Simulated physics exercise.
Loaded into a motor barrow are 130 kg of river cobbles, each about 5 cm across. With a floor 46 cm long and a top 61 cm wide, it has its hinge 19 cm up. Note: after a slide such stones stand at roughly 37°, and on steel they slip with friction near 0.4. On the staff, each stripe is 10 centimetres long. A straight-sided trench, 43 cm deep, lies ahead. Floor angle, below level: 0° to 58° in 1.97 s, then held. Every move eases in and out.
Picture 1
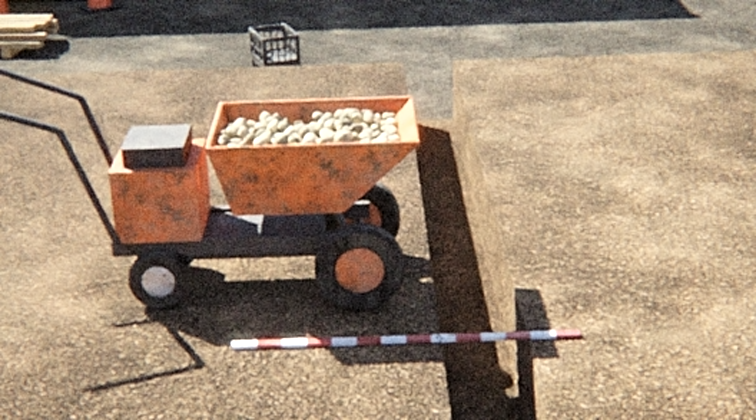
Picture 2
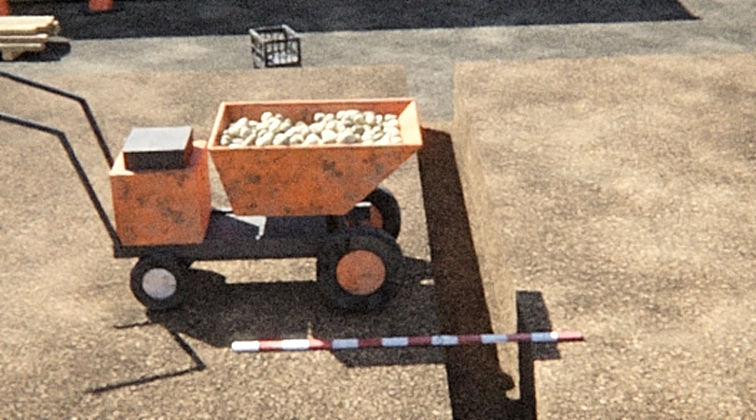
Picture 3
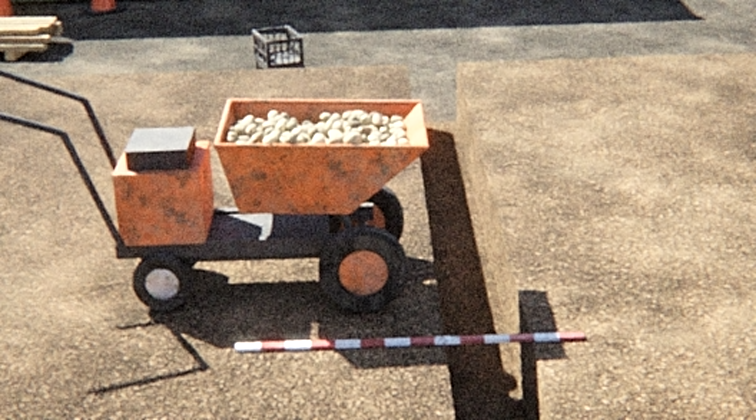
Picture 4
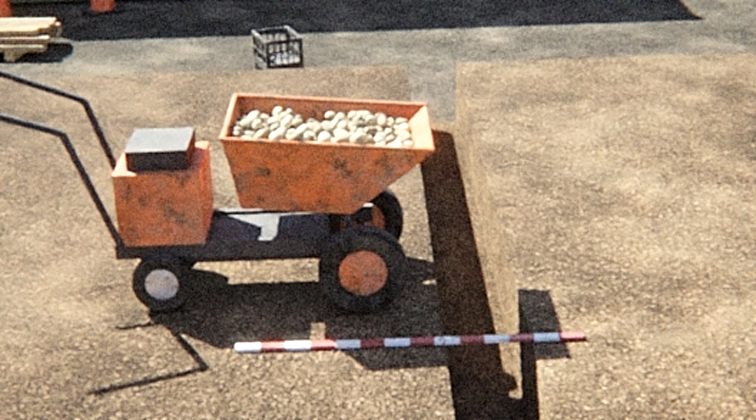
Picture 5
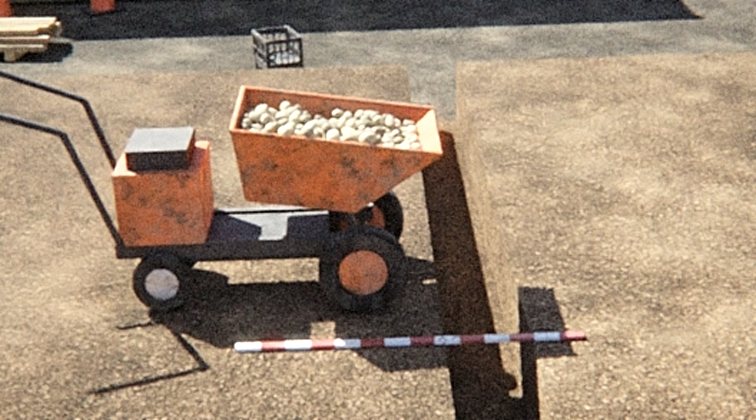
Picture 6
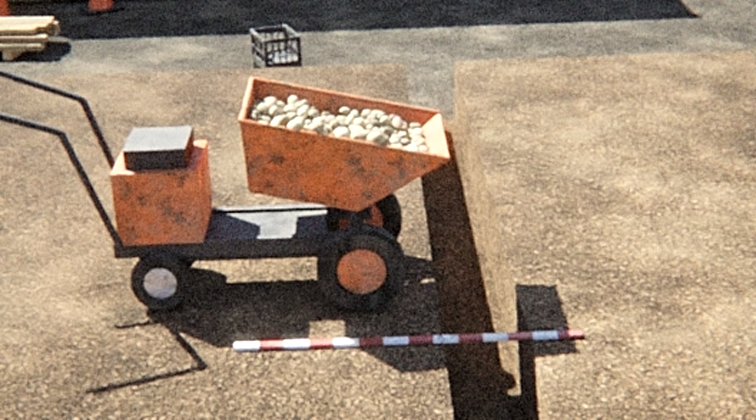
Orange skip of pale rounded stones on a motor barrow tilting gradually forward to the right, its lip lowering beside a trench.
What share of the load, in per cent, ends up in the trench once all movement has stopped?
About 35 per cent.
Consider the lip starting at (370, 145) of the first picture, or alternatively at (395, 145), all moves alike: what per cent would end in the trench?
About 80 per cent from the first spot, about 65 from the second.
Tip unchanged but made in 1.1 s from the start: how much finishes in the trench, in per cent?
In that case some 30 per cent.
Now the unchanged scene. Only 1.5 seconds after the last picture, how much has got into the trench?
Around 5 per cent of it.
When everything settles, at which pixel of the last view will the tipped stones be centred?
Look at roughly (534, 271).
Then, 0.9 s after the last picture the floor is at 49°, 100 % in the skip; the foremost stones are at (484, 196).
Then, 1.5 s after the last picture the floor is at 58°, 73 % in the skip, 3 % in the trench, 24 % past the trench; the foremost stones are at (597, 271).
Then, 1.8 s after the last picture the floor is at 58°, 46 % in the skip, 5 % in the trench, 49 % past the trench; the foremost stones are at (664, 261).
Then, 3.8 s after the last picture the floor is at 58°, 7 % in the skip, 35 % in the trench, 58 % past the trench; the foremost stones are at (710, 257).
